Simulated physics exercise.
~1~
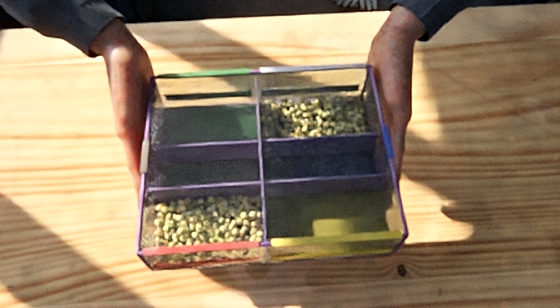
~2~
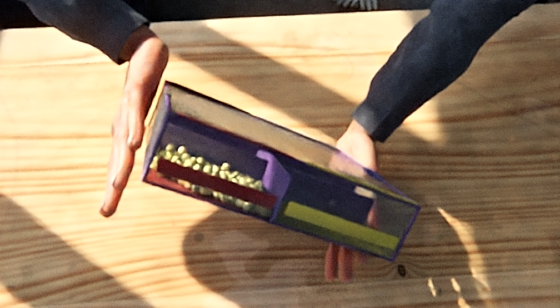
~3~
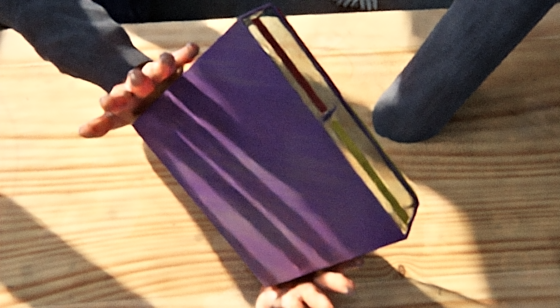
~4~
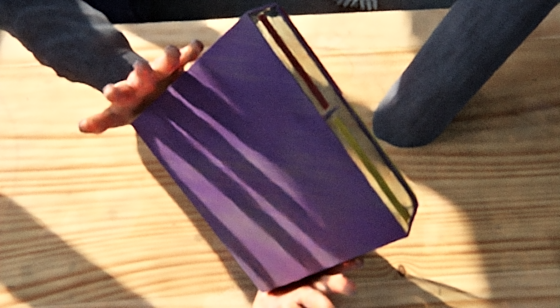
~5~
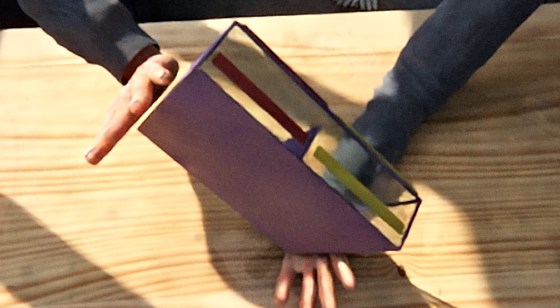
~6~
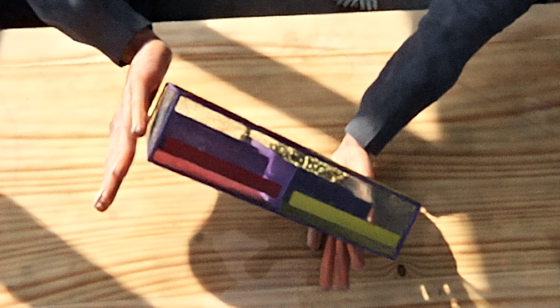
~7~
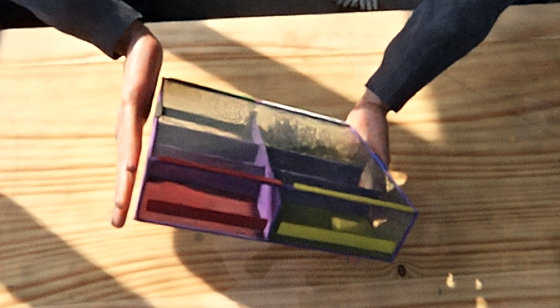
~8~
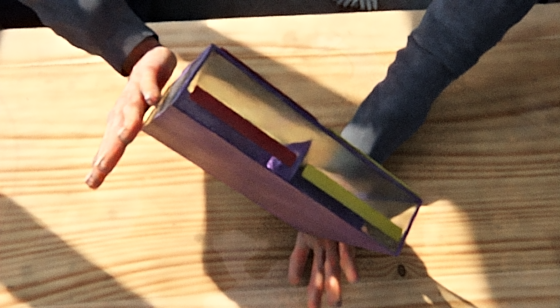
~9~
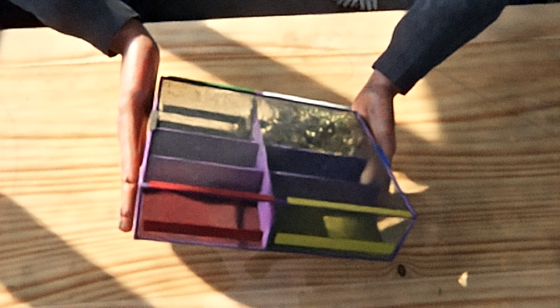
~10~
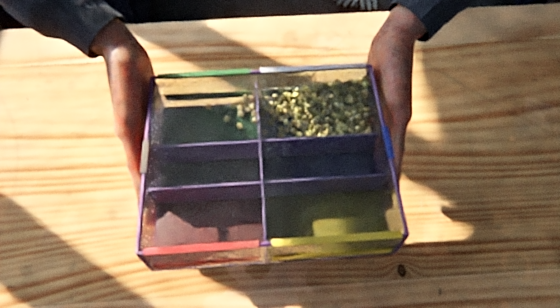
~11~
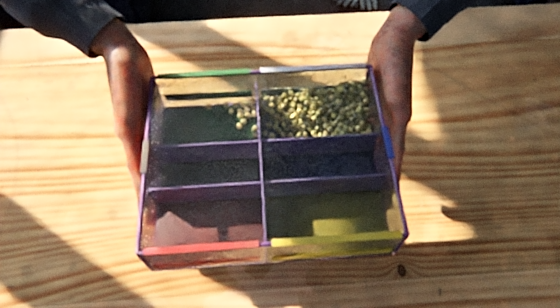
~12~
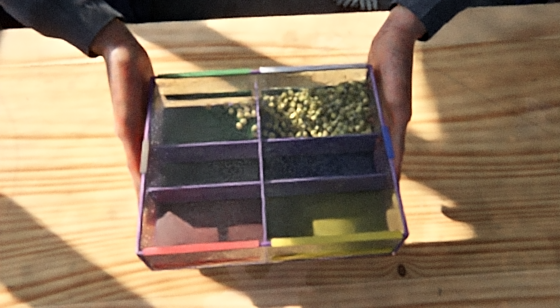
On a wooden table, two hands tipped a clear-lidded, divided box of pale beans until its purple underside showed, eased it partway back, tilted it again and levelled it, leaving nearly all the beans in the top right compartment and a few in the top left.
